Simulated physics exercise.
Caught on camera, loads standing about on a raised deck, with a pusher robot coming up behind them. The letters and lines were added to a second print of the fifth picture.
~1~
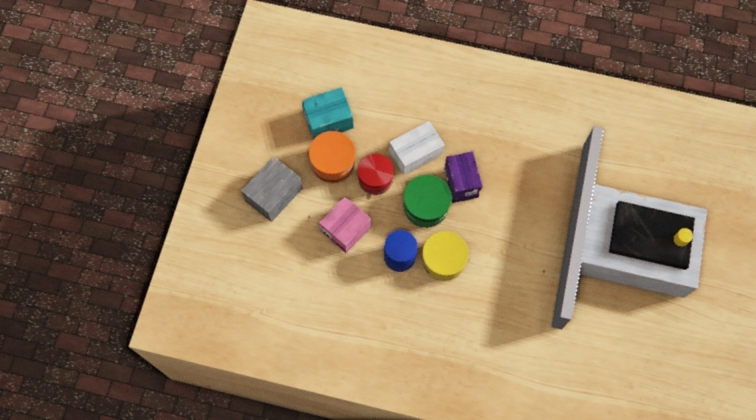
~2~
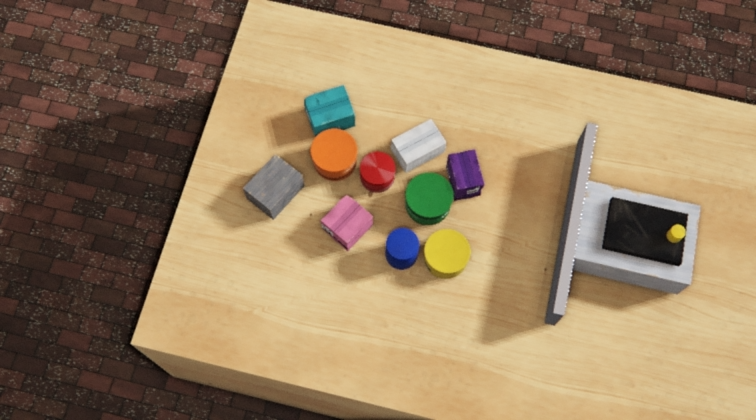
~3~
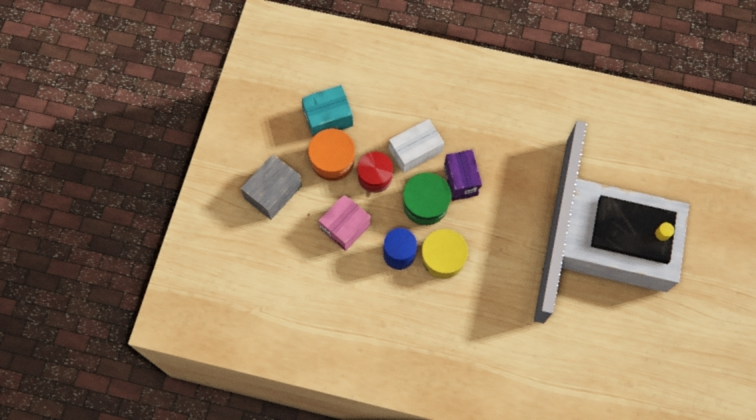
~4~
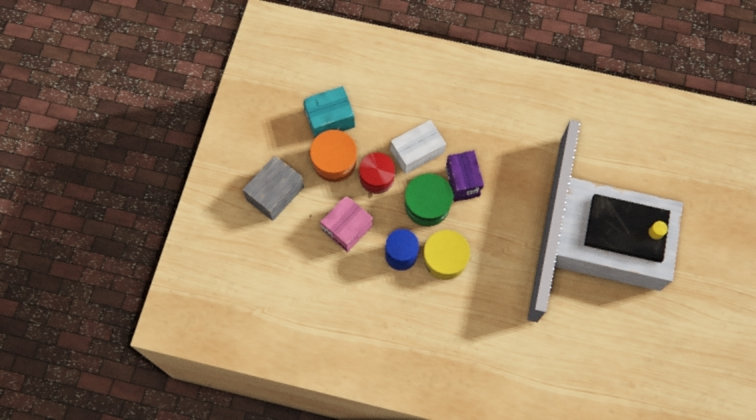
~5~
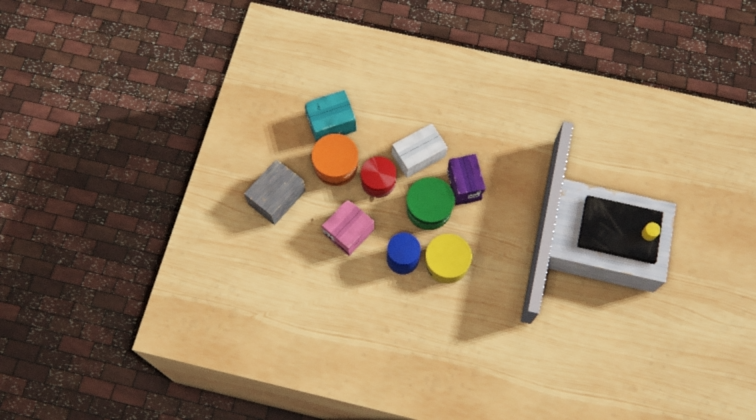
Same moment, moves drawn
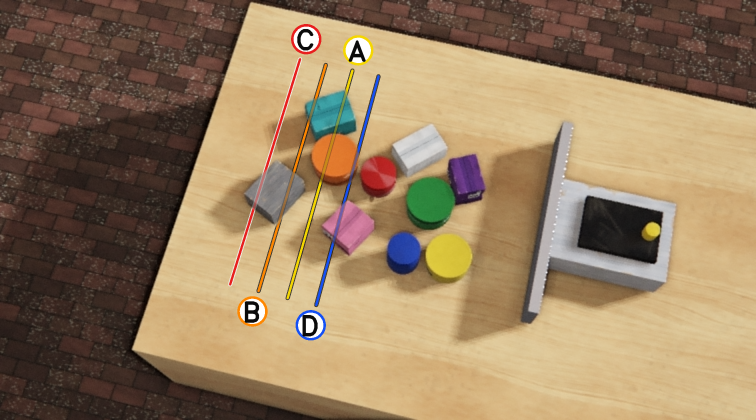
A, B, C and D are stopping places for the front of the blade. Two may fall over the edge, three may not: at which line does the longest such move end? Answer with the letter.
C.
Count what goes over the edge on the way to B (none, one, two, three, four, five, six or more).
In all, none.
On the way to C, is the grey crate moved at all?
By then, yes.
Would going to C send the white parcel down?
No.
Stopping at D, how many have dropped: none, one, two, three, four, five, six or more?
The count is none.
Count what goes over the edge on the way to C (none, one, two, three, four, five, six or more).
By then, two.
On the copy, A at (322, 179); B at (294, 173); C at (267, 166); D at (349, 185).
On C. First, robot (510, 204); white parcel (409, 144); blue canister (368, 251).
Then, robot (407, 181); grey crate (249, 180); orange pail (267, 136).
Finally, robot (326, 163); orange pail over the edge; grey crate over the edge; two fallen.
By contrast, A is within the limit but short; B is within the limit but short; D is within the limit but short.
